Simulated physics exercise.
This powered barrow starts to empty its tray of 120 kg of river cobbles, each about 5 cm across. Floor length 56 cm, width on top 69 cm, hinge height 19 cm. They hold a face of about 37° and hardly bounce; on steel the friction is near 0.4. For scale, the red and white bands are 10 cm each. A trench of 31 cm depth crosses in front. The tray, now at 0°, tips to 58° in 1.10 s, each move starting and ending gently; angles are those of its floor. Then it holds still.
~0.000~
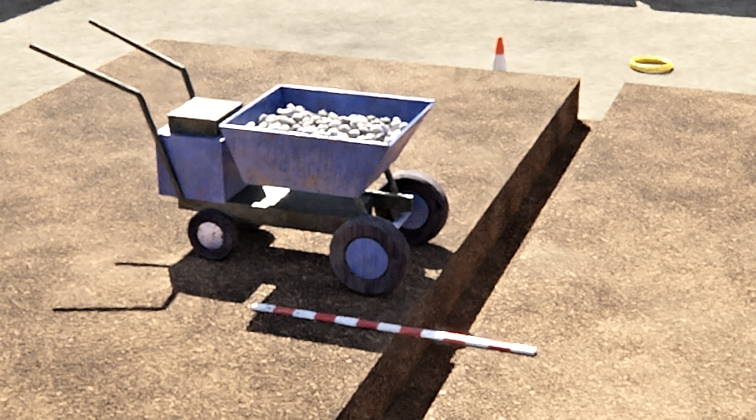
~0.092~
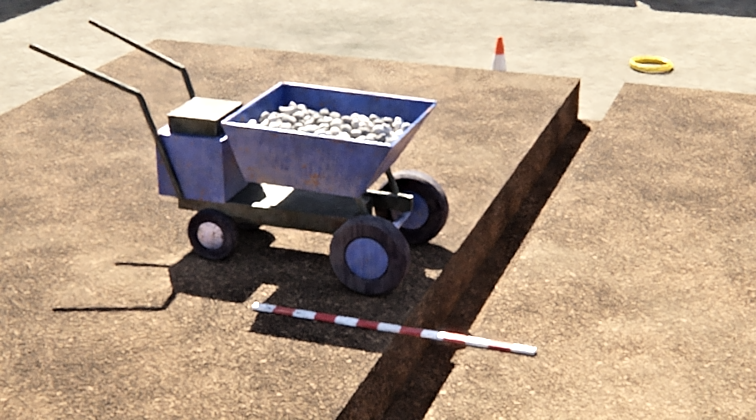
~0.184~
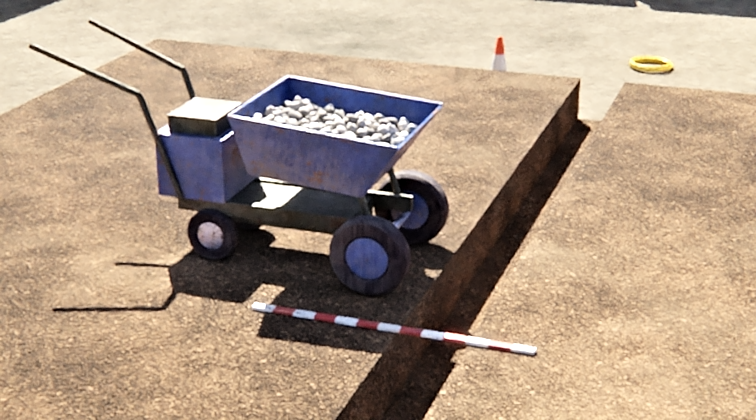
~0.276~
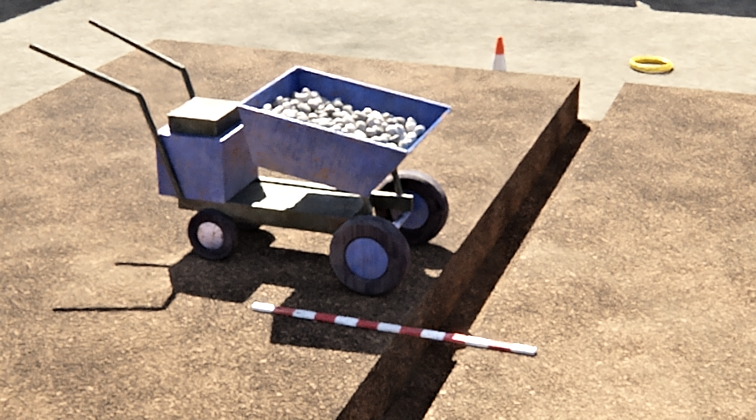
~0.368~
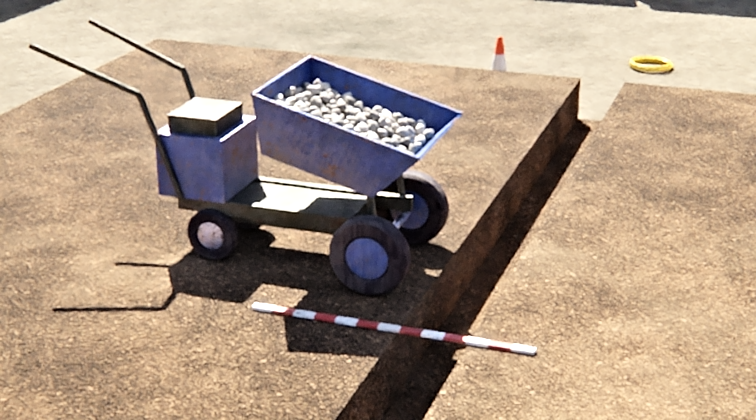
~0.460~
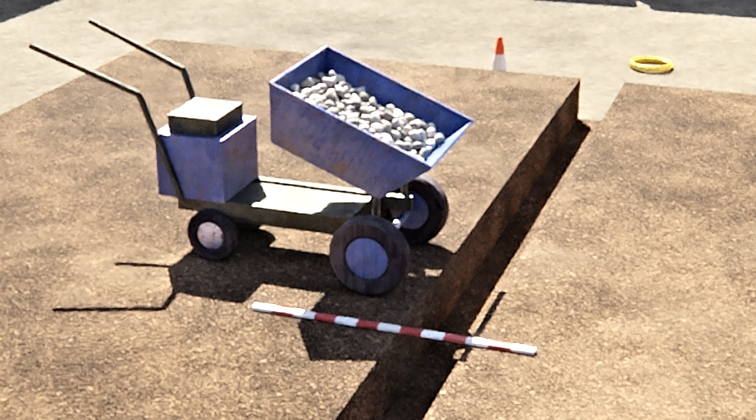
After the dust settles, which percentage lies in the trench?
About 5 per cent.
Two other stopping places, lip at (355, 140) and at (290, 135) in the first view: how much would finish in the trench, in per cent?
Near 20 per cent from the first place, 30 from the second.
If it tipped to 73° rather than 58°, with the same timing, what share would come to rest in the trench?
Then about 20 per cent.
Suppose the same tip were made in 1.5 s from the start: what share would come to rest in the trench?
It would be near 5 per cent.
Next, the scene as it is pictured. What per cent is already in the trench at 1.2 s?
About 0 per cent by then.
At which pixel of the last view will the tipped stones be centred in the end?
Around (548, 288).
After 0.8 s the floor is at 49°; 100 % in the tray; the foremost stones are at (464, 179).
After 1.2 s the floor is at 58°; 92 % in the tray, 8 % past the trench; the foremost stones are at (540, 271).
After 1.5 s the floor is at 58°; 71 % in the tray, 1 % in the trench, 28 % past the trench; the foremost stones are at (610, 306).
After 3.5 s the floor is at 58°; 62 % in the tray, 5 % in the trench, 34 % past the trench; the foremost stones are at (678, 285).
